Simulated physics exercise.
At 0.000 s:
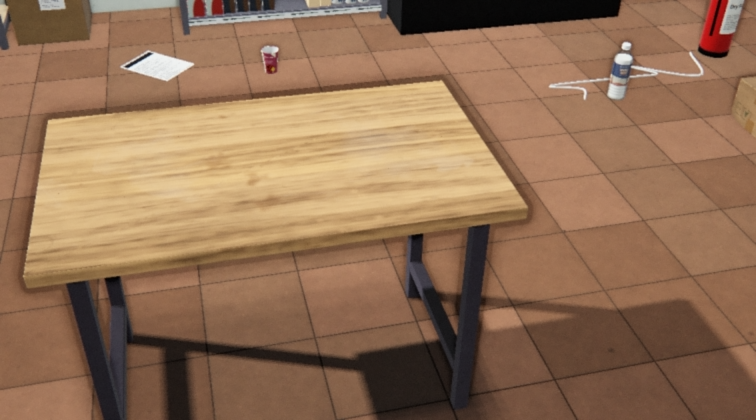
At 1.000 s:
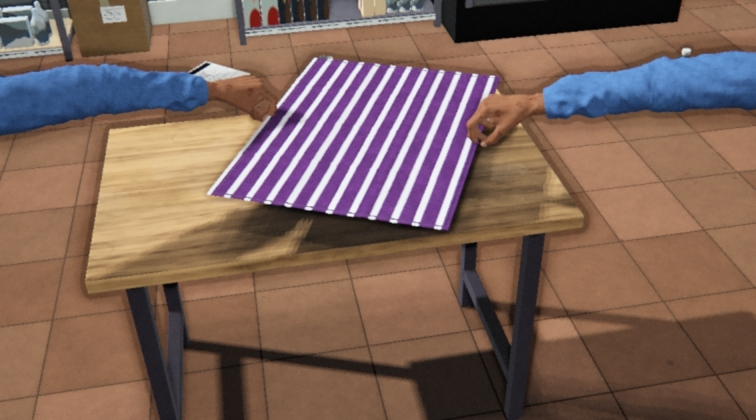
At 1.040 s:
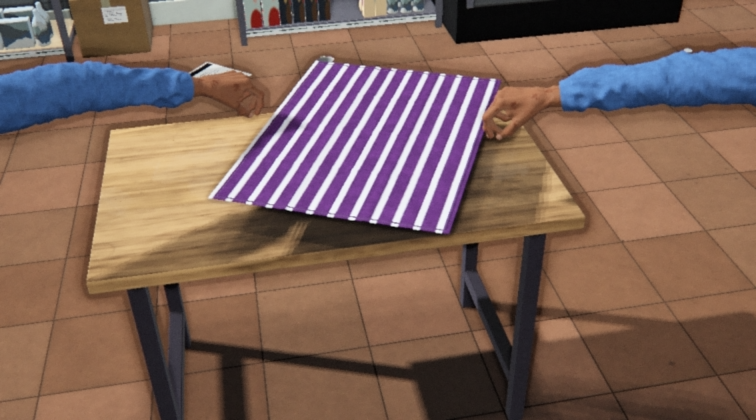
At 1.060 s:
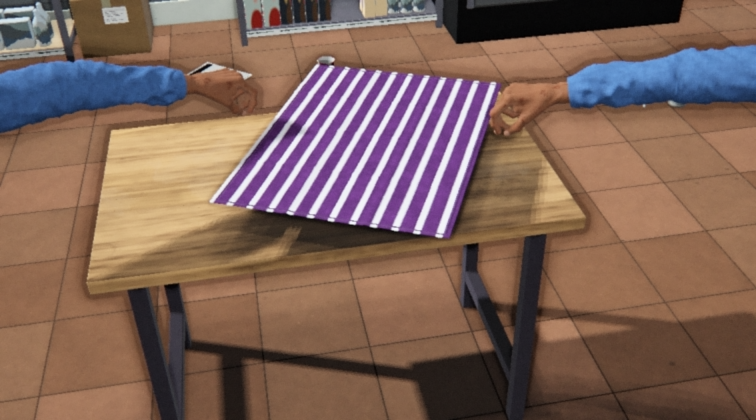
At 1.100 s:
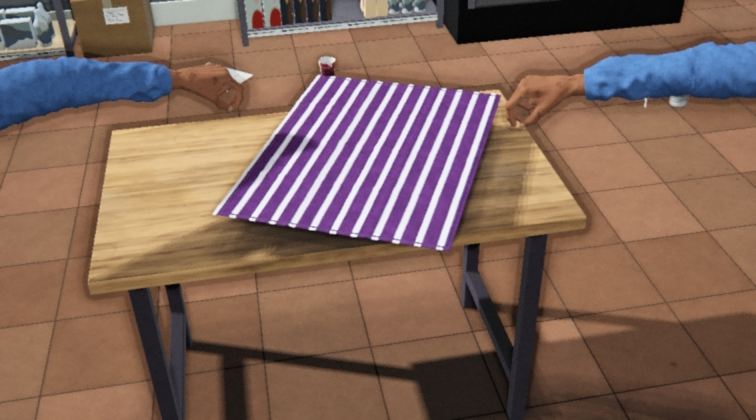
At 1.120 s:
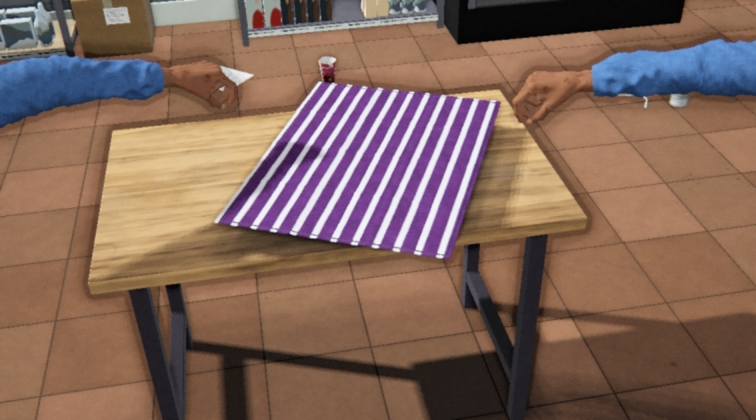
Purple-and-white striped cloth lowering flat over a bare wooden table as two blue-sleeved arms let go and draw apart.
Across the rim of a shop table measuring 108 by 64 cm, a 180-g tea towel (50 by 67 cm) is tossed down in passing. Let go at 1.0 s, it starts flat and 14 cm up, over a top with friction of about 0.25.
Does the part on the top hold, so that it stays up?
Yes, it stays up.
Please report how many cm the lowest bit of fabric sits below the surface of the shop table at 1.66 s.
It's hanging something like 10 cm below the top at that point.
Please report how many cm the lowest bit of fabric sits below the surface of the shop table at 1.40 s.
About 8 cm.
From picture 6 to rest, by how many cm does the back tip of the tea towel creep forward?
Forward creep to rest: Approx. 1 cm.
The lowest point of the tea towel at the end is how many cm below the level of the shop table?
About 16 cm.
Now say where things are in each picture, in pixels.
The bare shop table, in the first picture.
Tea towel corners (207, 195) (315, 58) (500, 78) (448, 231), in the second picture.
Tea towel corners (209, 198) (316, 62), in the third picture.
Tea towel corners (210, 202) (317, 65), in the fourth picture.
Tea towel corners (213, 215) (318, 76), in the fifth picture.
Tea towel corners (215, 223) (319, 83) (501, 103) (449, 260), in the sixth picture.
By 1.4 s, 85 % of the tea towel is still over the top.
By 1.7 s, 85 % of the tea towel is still over the top.
By 1.9 s, 85 % of the tea towel is still over the top.
By 2.2 s, 85 % of the tea towel is still over the top.
By 4.4 s, 85 % of the tea towel is still over the top.
